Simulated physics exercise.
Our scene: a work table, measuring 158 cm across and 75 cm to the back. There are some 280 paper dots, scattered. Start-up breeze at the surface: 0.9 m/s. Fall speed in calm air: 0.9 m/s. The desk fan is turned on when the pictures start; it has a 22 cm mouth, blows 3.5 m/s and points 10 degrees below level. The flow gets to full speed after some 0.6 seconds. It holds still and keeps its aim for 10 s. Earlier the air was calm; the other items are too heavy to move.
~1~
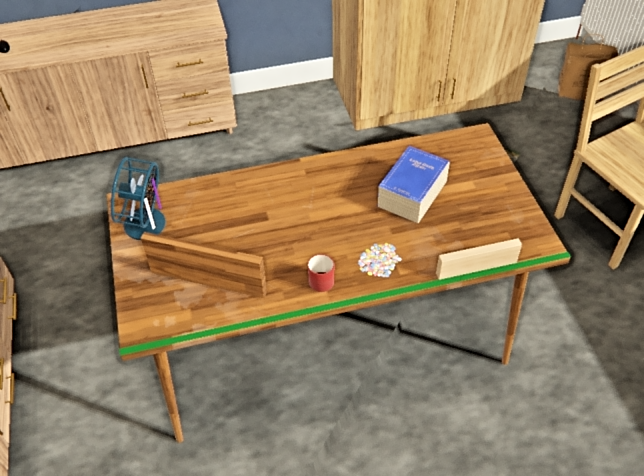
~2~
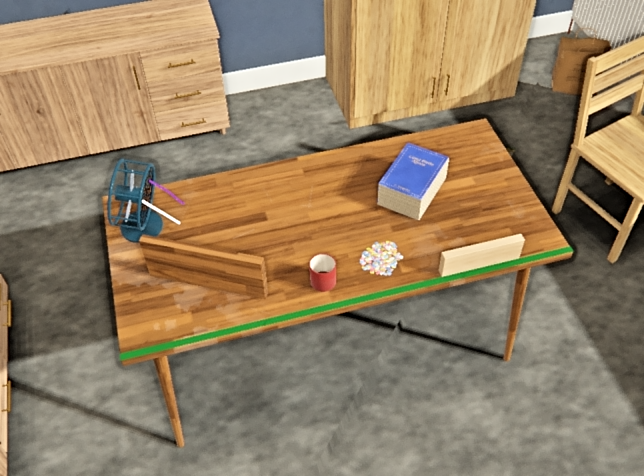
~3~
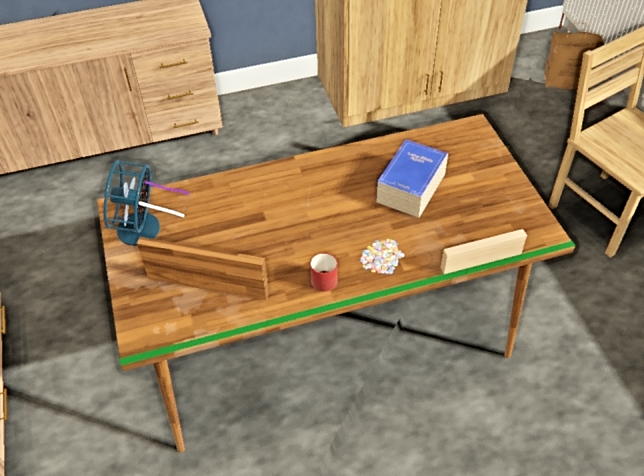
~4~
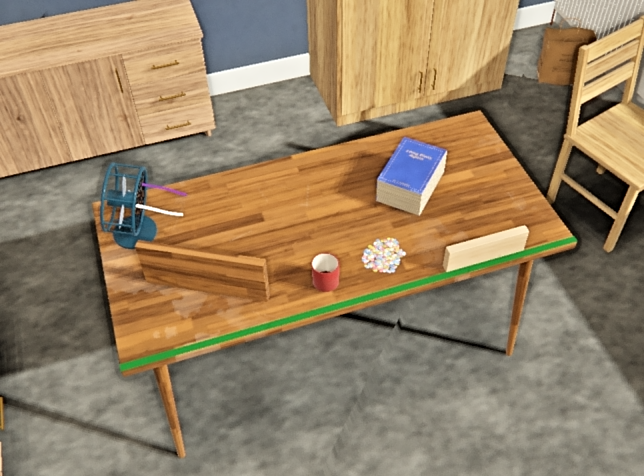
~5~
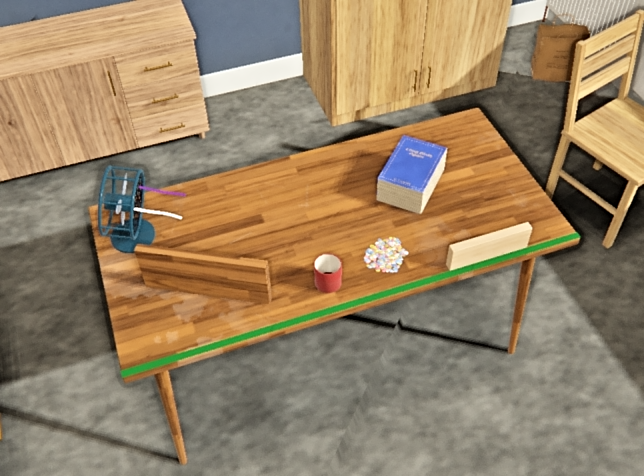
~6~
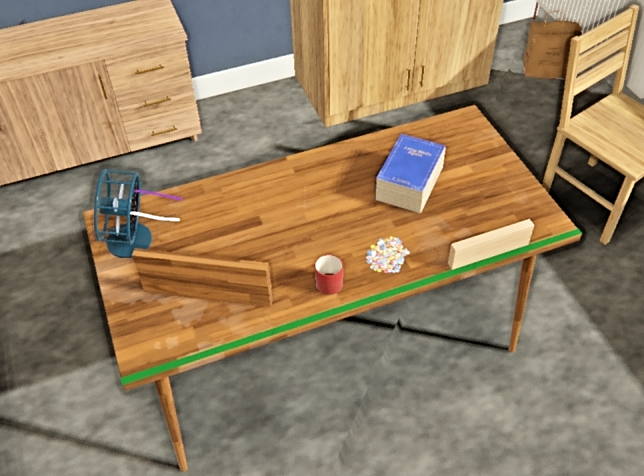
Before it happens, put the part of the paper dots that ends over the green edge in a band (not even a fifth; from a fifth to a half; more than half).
Watch, the greater part will wind up over that edge.
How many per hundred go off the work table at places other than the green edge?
20 per cent.
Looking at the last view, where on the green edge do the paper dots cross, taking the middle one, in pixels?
Near (428, 285).
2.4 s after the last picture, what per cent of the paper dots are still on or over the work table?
I'd say close to 0 % are still there.
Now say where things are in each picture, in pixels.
In the first picture, the middle of the paper dots is near (378, 260), none has stirred yet and the mouth of the desk fan is at (135, 193).
In the second picture, the middle of the paper dots is near (380, 258), none has stirred yet and the green edge is centred on (359, 303).
In the third picture, the middle of the paper dots is near (381, 257), none has stirred yet, the top of a mug is at (324, 263) and the top of a board is at (486, 242).
In the fourth picture, the middle of the paper dots is near (383, 256) and none has stirred yet.
In the fifth picture, the middle of the paper dots is near (385, 255) and none has stirred yet.
In the sixth picture, the middle of the paper dots is near (387, 256) and none has stirred yet.
Then, 1.2 s after the last picture the count stands so, 81 % are over the green edge.
Then, 2.4 s after the last picture the count stands so, 81 % are over the green edge.
Then, 4.7 s after the last picture the count stands so, 81 % are over the green edge.
Then, 9.2 s after the last picture, at the end, 81 % are over the green edge.
